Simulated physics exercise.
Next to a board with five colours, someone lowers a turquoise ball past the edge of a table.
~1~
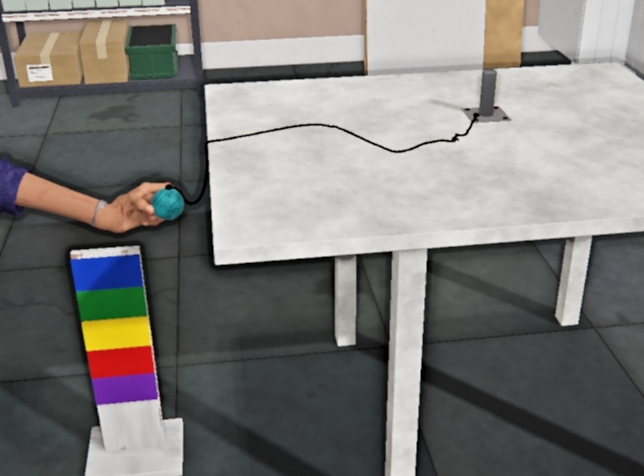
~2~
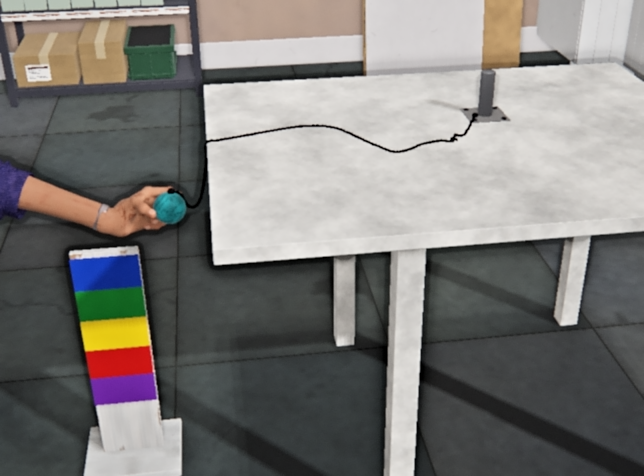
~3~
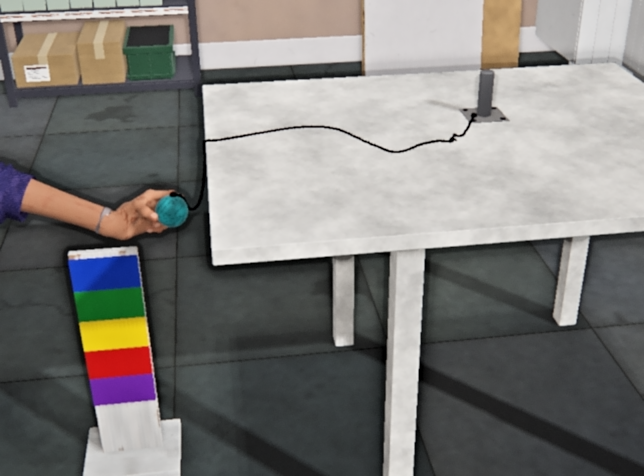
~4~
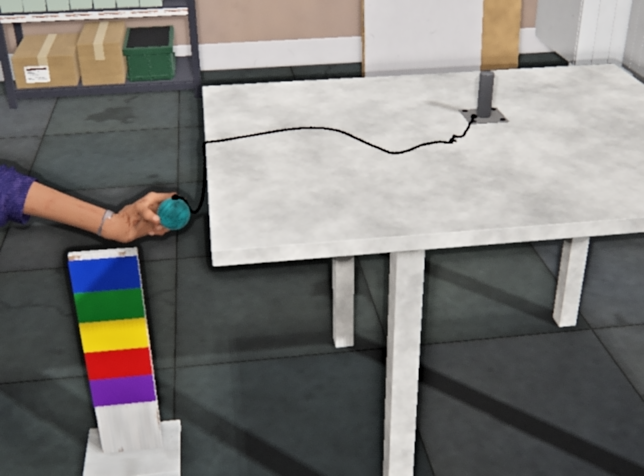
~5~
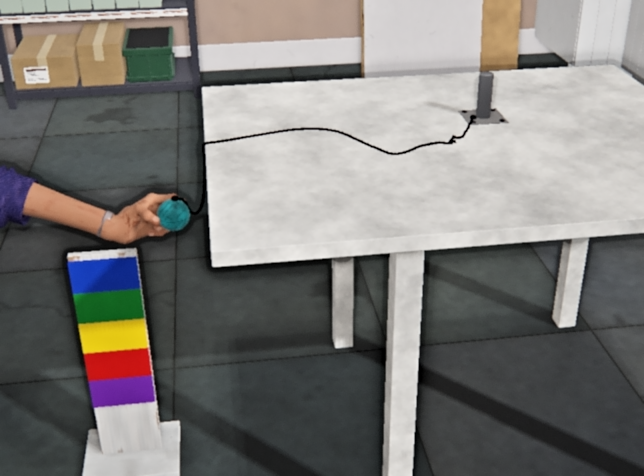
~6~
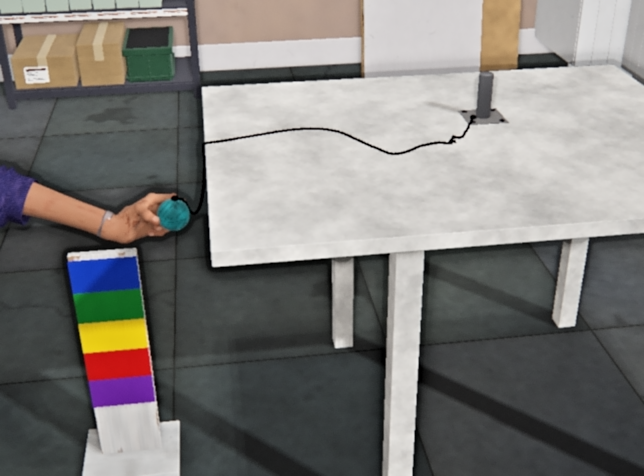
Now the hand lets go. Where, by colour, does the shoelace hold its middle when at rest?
By colour, at red.
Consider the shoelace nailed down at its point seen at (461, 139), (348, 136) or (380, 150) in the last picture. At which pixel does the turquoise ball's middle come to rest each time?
First (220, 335), next (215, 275), last (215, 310).
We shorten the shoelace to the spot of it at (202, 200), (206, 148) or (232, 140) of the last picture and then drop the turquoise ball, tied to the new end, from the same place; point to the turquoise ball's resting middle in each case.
(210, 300), (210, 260), (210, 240).
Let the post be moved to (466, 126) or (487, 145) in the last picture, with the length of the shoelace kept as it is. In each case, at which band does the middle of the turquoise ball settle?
In turn, purple and then purple.
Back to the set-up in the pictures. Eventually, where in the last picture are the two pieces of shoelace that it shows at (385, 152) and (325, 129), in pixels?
In that view they sit near (314, 140) and near (232, 152).
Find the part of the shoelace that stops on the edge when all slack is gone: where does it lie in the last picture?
Answer: The point at (296, 130).
Soon after, ball near (244, 356); level with red.
Then, ball near (214, 353); level with red.
At rest, ball near (223, 354); level with red. At red.
